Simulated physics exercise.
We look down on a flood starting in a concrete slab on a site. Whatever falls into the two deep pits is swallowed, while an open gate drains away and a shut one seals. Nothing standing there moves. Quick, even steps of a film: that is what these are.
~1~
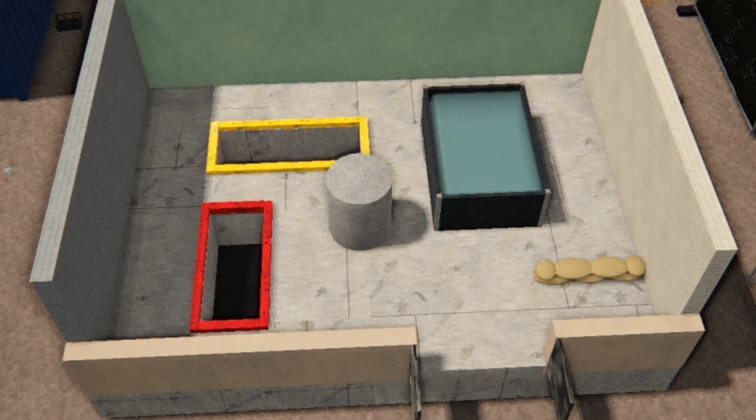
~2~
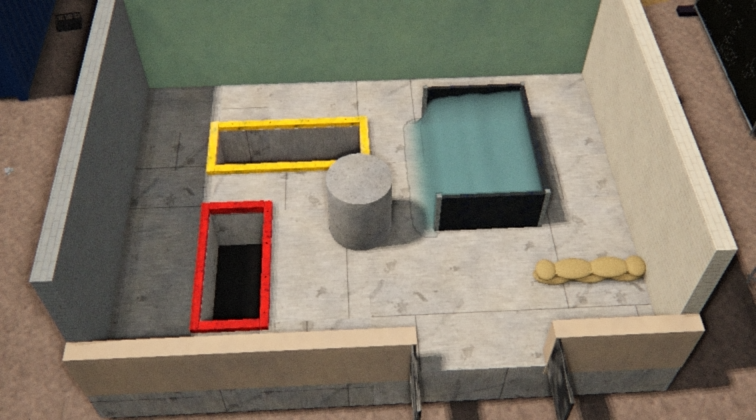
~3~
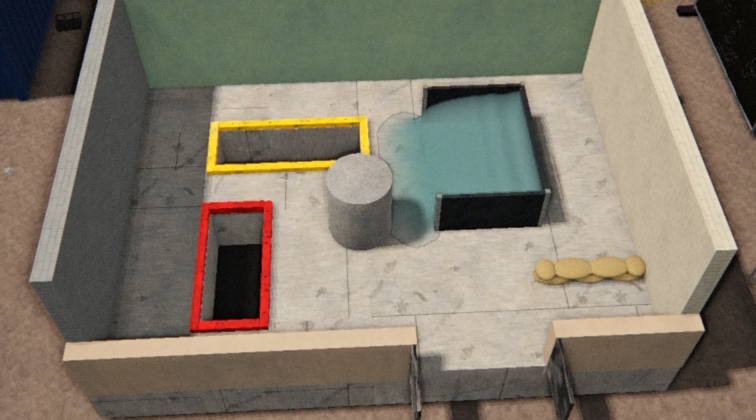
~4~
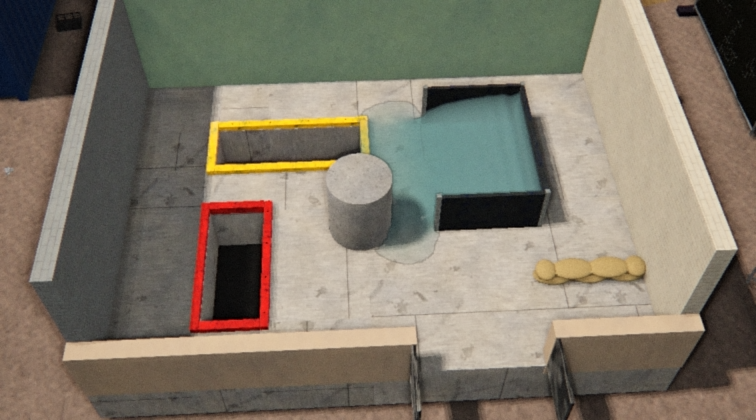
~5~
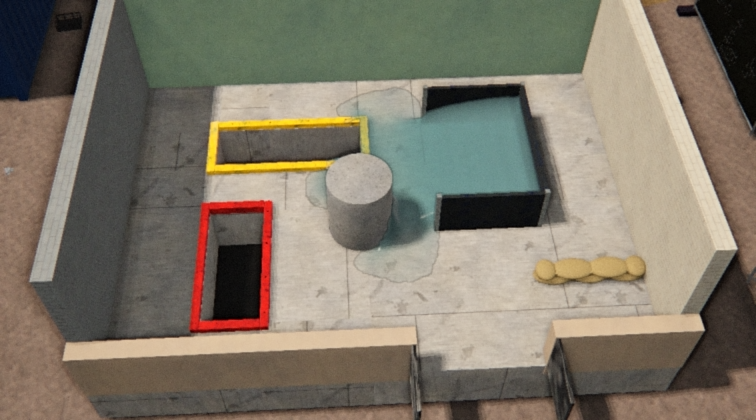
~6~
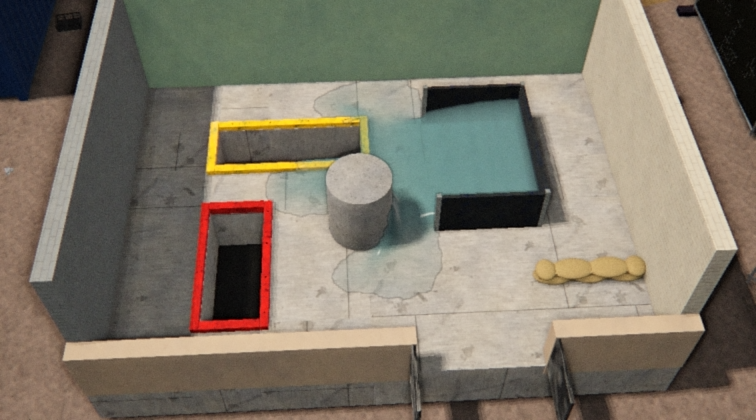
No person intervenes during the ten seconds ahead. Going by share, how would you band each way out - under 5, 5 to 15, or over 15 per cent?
My prediction: Gate: Five to fifteen per cent. Red pit: Beneath five per cent. Yellow pit: Past fifteen per cent.
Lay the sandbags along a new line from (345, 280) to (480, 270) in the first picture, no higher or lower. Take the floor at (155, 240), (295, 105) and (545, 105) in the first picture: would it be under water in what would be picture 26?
Soaked, soaked, bare.
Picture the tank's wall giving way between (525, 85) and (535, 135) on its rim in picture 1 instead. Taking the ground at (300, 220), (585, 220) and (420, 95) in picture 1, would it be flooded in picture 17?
Note, points one to three: Unreached / reached and soaked / reached and soaked.
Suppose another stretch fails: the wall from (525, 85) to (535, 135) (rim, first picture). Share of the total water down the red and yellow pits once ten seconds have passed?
Red: 2 percent; yellow: 0 percent.
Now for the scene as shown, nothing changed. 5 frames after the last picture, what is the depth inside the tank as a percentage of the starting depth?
About 36 %.
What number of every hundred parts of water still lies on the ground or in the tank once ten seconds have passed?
68 in a hundred.
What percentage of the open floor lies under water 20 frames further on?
My estimate is close to 60 per cent.
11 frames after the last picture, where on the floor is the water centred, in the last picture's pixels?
I'd put my finger on (362, 187).
A moment on, water covers 35 % of the floor; the gate 0 %, the red pit 0 %, the yellow pit 11 %.
Next, water covers 50 % of the floor; the gate 1 %, the red pit 2 %, the yellow pit 18 %.
Then, water covers 60 % of the floor; the gate 4 %, the red pit 3 %, the yellow pit 20 %.
Later, water covers 70 % of the floor; the gate 7 %, the red pit 3 %, the yellow pit 20 %.
In the end, water covers 90 % of the floor; the gate 9 %, the red pit 3 %, the yellow pit 20 %.
